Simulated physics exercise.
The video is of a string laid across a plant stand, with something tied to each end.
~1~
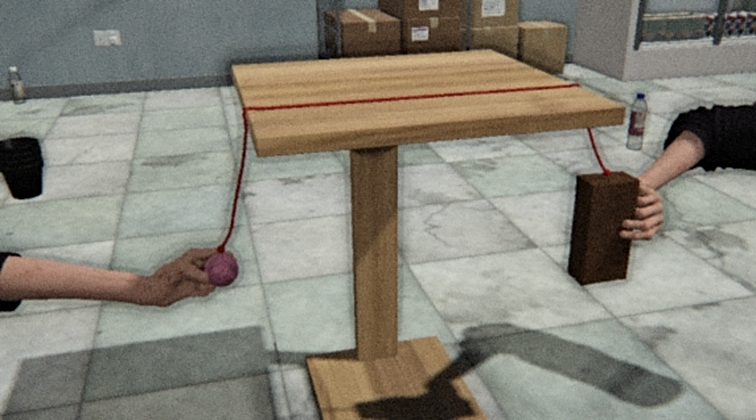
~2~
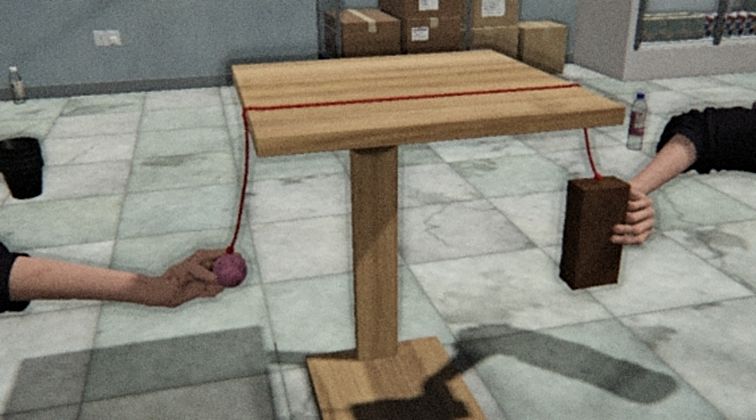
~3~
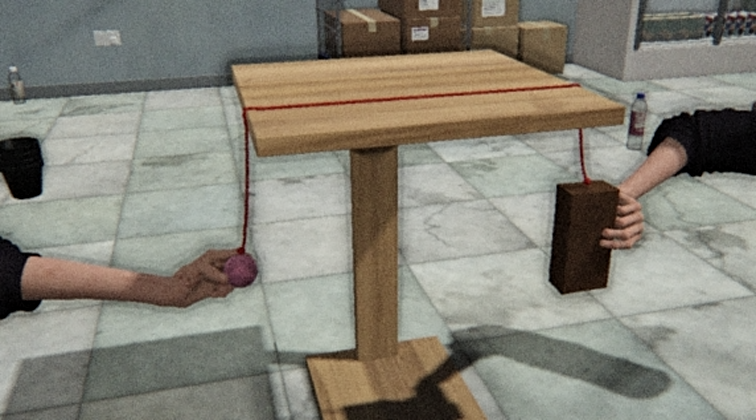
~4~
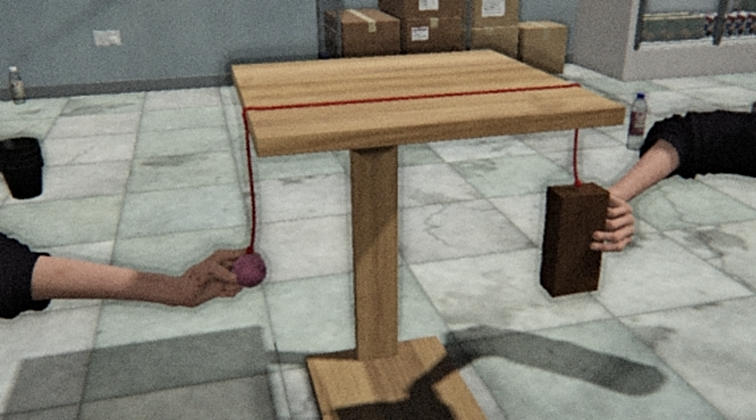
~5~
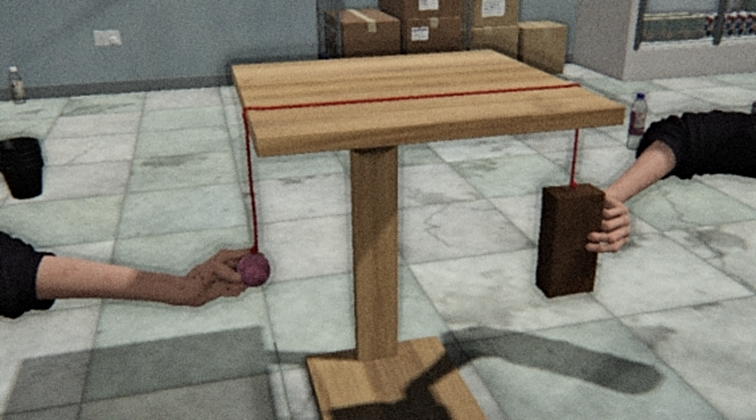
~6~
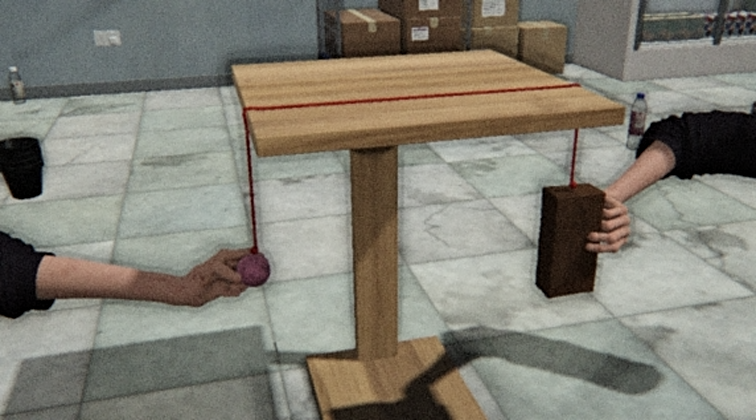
In a room with a pale tiled floor, a red string lay across a wooden stand while two hands slowly moved the purple ball and brown brick at its ends slightly inward, then kept them still.
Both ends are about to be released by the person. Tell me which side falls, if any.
The right side falls.
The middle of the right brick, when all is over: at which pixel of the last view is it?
I'd say it finishes somewhere around (533, 391).
Then, 0.62 s past the final frame, left ball pulled up onto the top near (270, 33); right brick lower near (550, 367).
Then, 1.20 s past the final frame, left ball pulled up onto the top near (533, 71); right brick down on the floor near (539, 388).
When it is over, left ball down on the floor near (607, 405); right brick down on the floor near (533, 391). The string is pulled to the right.
